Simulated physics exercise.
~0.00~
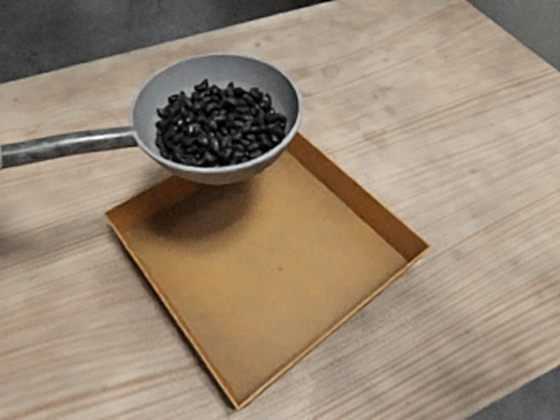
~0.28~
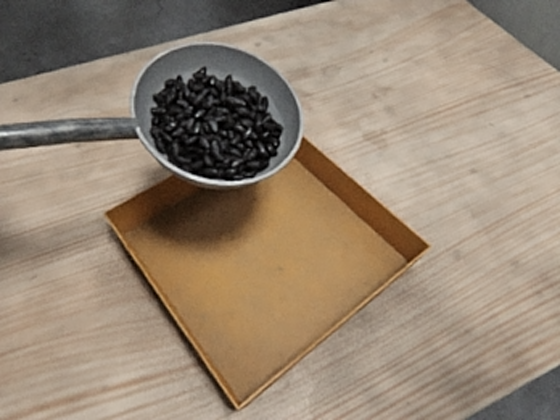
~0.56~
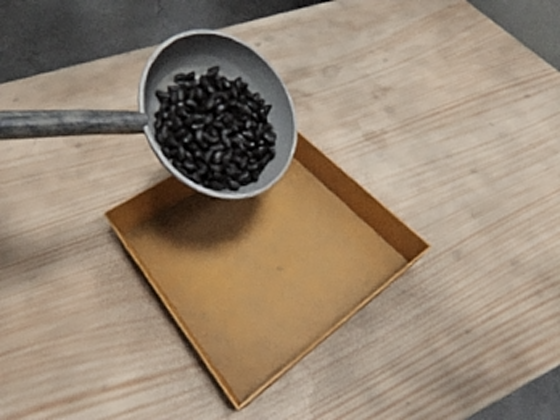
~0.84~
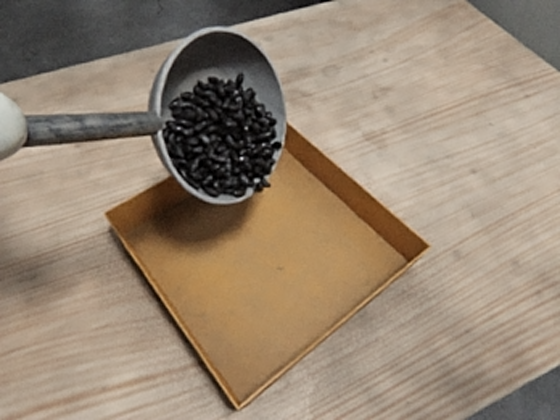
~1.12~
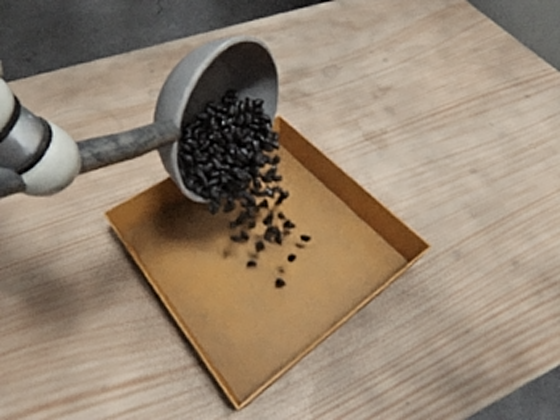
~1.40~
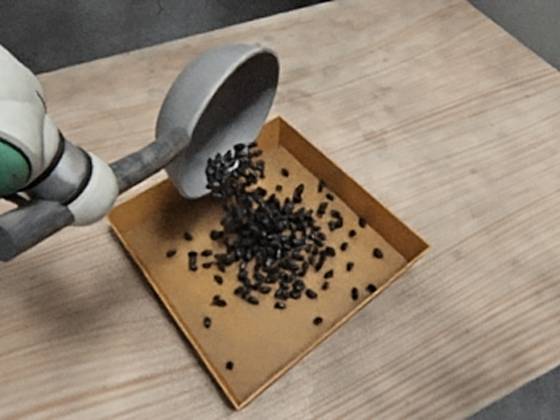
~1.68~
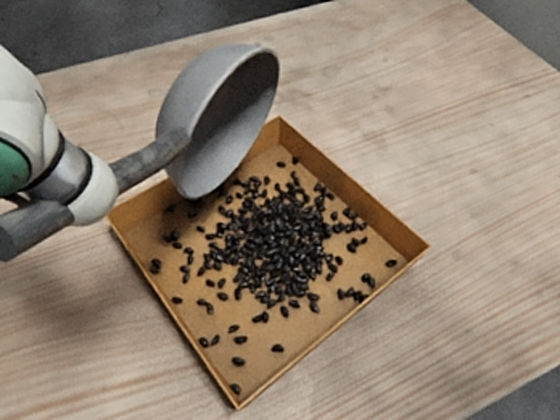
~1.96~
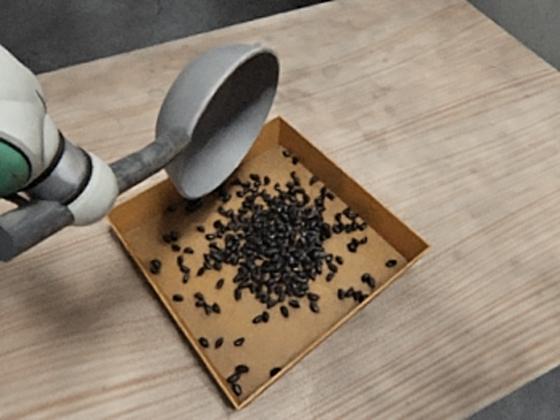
We see a gray ladle full of black beans above a square tan tray on a wooden table, tipped steadily rightward by a robotic arm until the beans spill out. The ladle ends empty on its side, with the beans scattered across the tray.
